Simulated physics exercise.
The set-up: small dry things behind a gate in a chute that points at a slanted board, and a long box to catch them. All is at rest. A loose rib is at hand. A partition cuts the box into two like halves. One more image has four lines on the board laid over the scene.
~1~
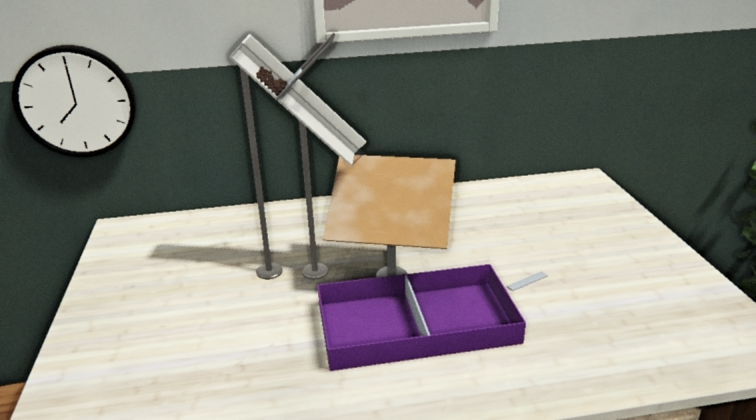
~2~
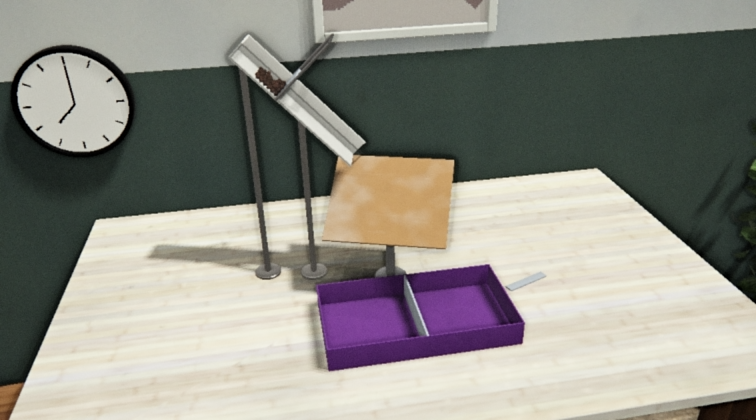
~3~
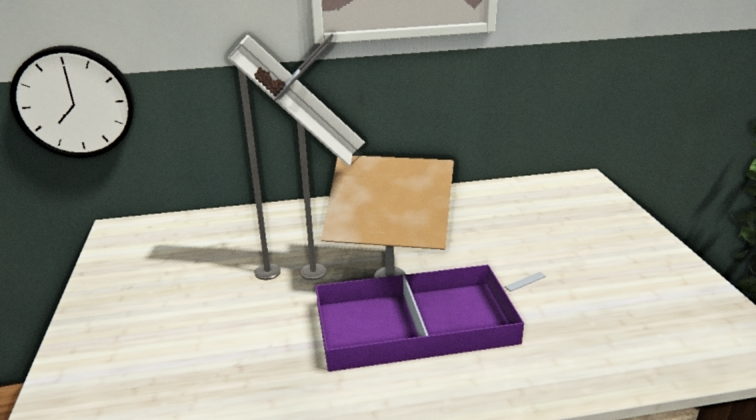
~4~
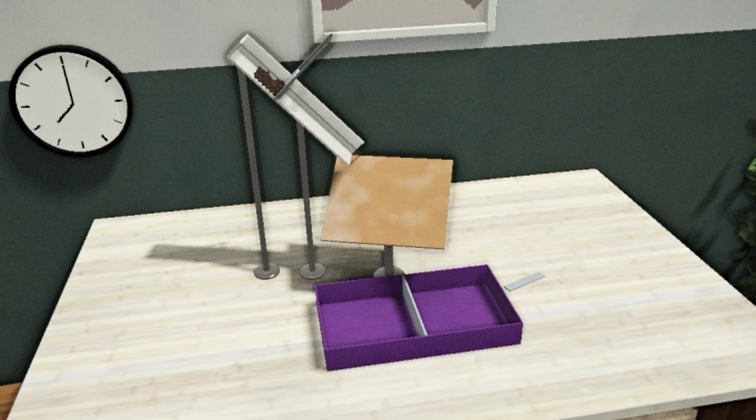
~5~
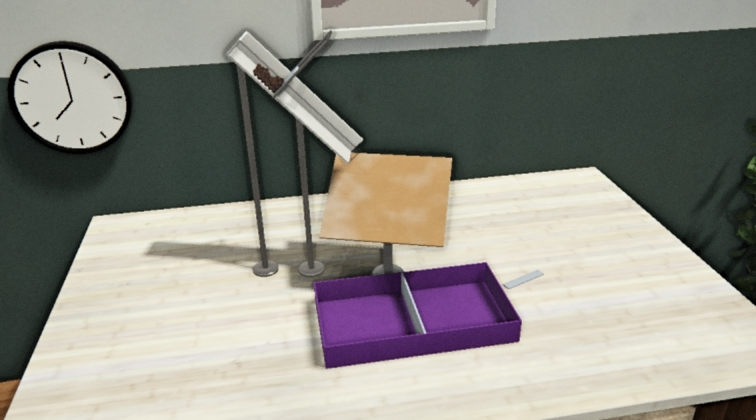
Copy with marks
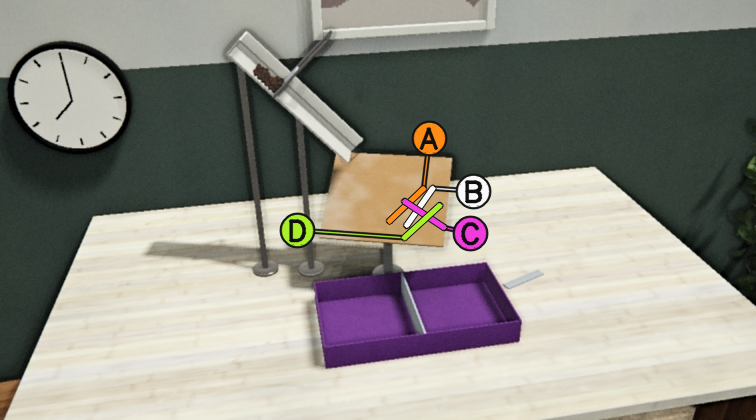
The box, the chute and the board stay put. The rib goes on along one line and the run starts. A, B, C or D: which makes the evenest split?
C works best here.
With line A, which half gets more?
The left half.
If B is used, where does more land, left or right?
The left half.
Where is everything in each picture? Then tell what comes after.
The first picture shows load behind the gate at (274, 82), allspice berries; lip of the chute at (353, 160), sloping fairly steeply.
The second picture shows middle of the board at (389, 199), tilted fairly steeply; middle of its low edge at (383, 244); of its high edge at (396, 157).
The third picture shows front corners of the box at (327, 350) and (524, 323); front end of its middle wall at (428, 336); gate still shut at (294, 77).
The fourth picture shows middle of the load at (272, 82); lip at (350, 160).
The fifth picture shows middle of the load at (271, 79); lip at (349, 157).
On the marked copy, line A from (423, 188) to (389, 220); line B from (432, 188) to (406, 225); line C from (404, 201) to (444, 227); line D from (439, 205) to (404, 237).
With A, of what is caught, nearly all in the left half, a small part in the right.
With B, of what is caught, most in the left half, a small part in the right.
With C, of what is caught, about half in the left half, about half in the right.
With D, of what is caught, most in the left half, a small part in the right.
